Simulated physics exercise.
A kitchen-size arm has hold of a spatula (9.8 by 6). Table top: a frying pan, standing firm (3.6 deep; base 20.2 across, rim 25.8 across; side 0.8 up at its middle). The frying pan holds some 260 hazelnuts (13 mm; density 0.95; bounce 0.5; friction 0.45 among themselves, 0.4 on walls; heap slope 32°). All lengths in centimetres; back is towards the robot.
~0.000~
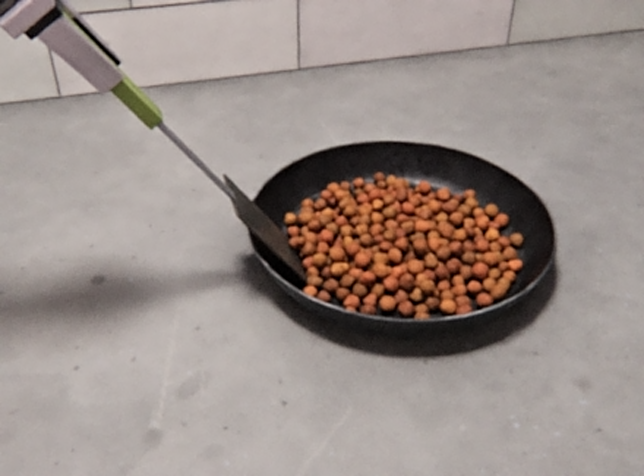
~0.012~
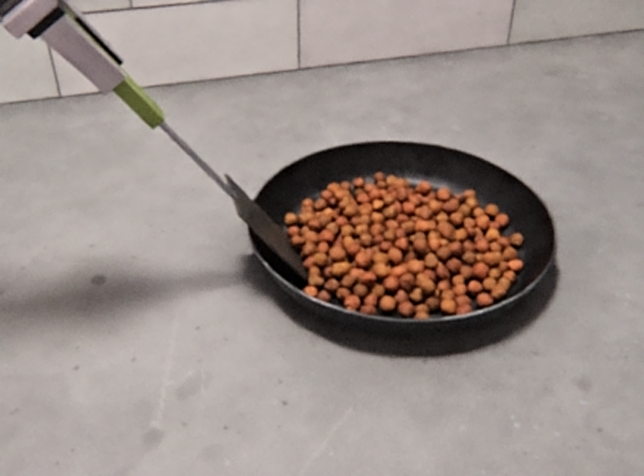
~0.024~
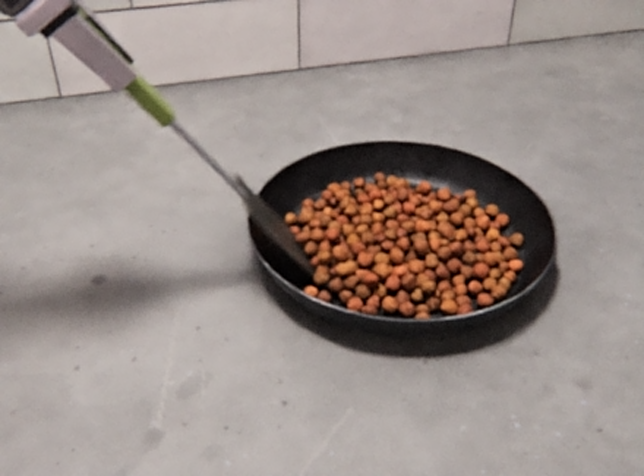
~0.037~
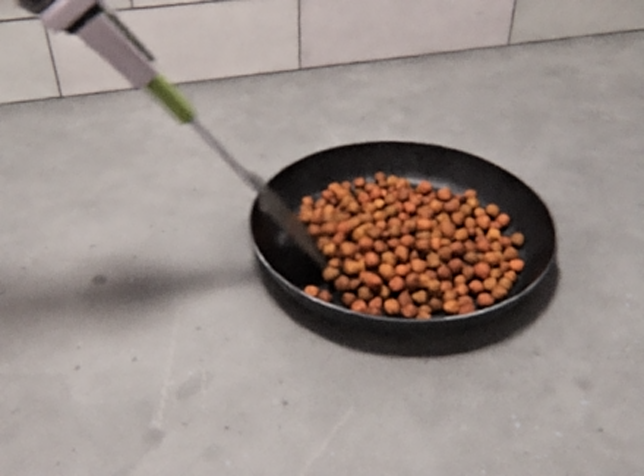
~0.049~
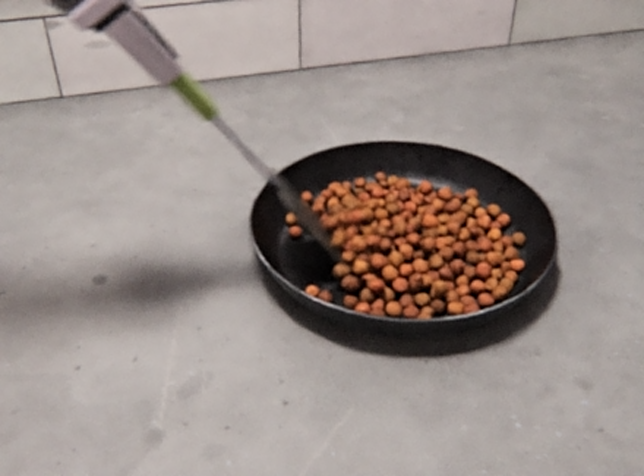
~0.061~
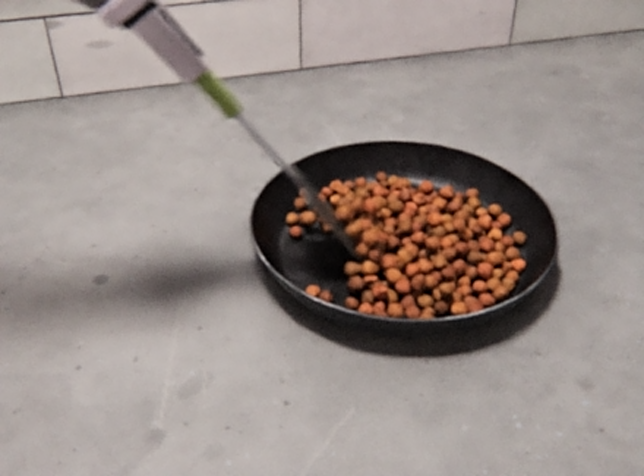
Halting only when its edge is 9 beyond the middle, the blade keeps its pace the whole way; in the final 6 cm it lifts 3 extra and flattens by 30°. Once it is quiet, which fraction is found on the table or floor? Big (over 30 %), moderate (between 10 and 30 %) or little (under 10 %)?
The share is moderate.
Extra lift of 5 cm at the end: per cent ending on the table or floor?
It comes to near 20 percent.
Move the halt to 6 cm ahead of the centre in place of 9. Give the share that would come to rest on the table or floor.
Roughly 10 %.
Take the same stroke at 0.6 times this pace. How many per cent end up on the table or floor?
5 %.
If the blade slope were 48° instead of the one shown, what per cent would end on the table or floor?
15 %.
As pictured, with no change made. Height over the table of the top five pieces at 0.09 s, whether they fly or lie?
I'd put them at about 6 centimetres above the table.
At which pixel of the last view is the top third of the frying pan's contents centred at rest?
Close to pixel (480, 232).
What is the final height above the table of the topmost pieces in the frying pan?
It reaches about 4.0 cm.
By 0.09 s, sloping 56°, highest piece 6 above the table; 263 in the frying pan.
By 0.12 s, sloping 49°, highest piece 8 above the table; 263 in the frying pan.
By 0.34 s, sloping 26°, highest piece 7 above the table; 218 in the frying pan, 41 on the table or floor, 4 on the blade or in flight.
By 1.39 s, sloping 26°, highest piece 4 above the table; 217 in the frying pan, 46 on the table or floor.
Final count, 217 in the frying pan, 46 on the table or floor. That is 17 % on the table or floor.
